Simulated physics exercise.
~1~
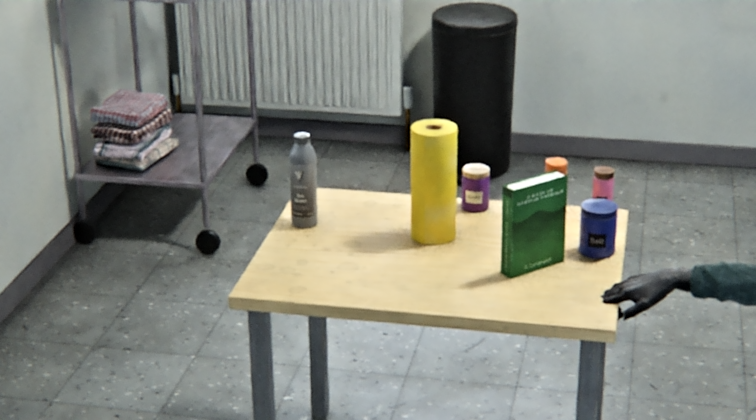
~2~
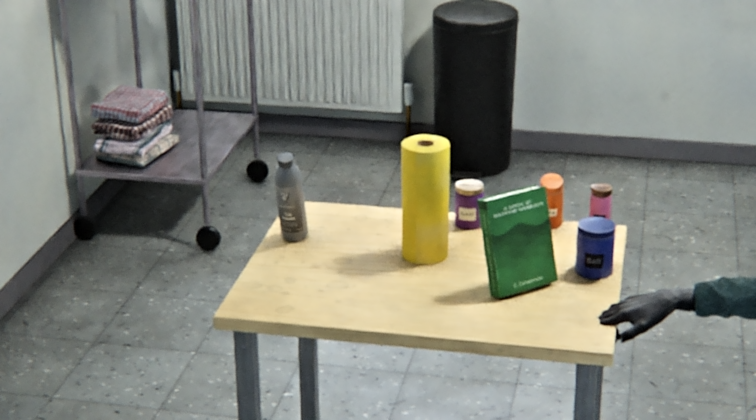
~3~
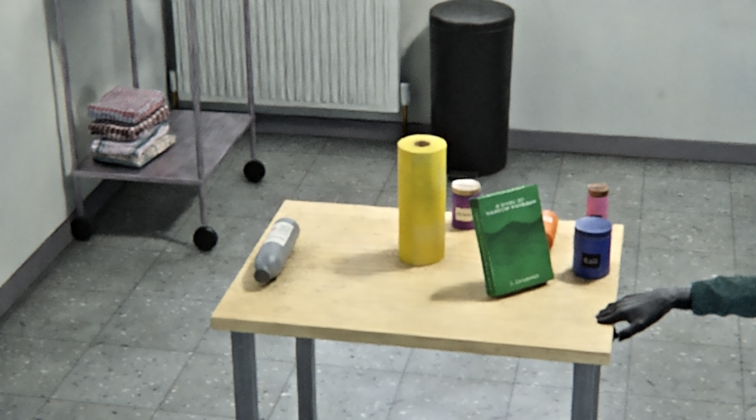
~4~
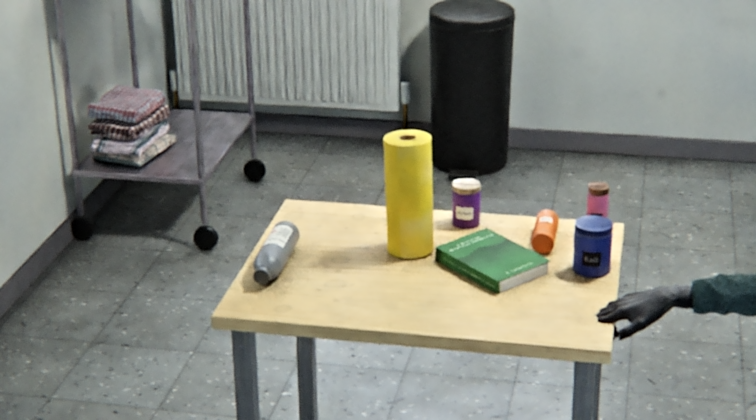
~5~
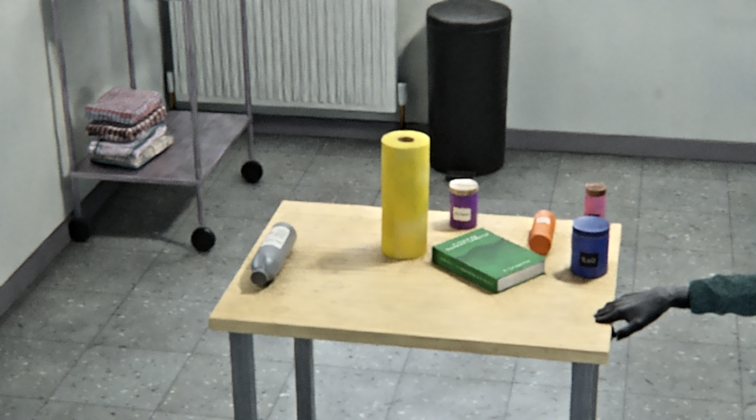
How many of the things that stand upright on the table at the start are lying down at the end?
Three of them are lying down at the end, namely the grey bottle, the orange shaker and the green book.
In a grey-tiled room with a radiator, a black bin and a metal trolley of folded cloths, a light wooden table is seen from slightly above. A grey bottle stands at the left, a yellow roll and a green book near the middle, and purple, orange, pink and blue containers towards the right, while a dark-gloved hand rests at the right edge. The table shifts towards the viewer, and the bottle, book and orange shaker tilt. The bottle and shaker topple first, then the book falls flat. The roll and the other containers stay upright as everything settles.
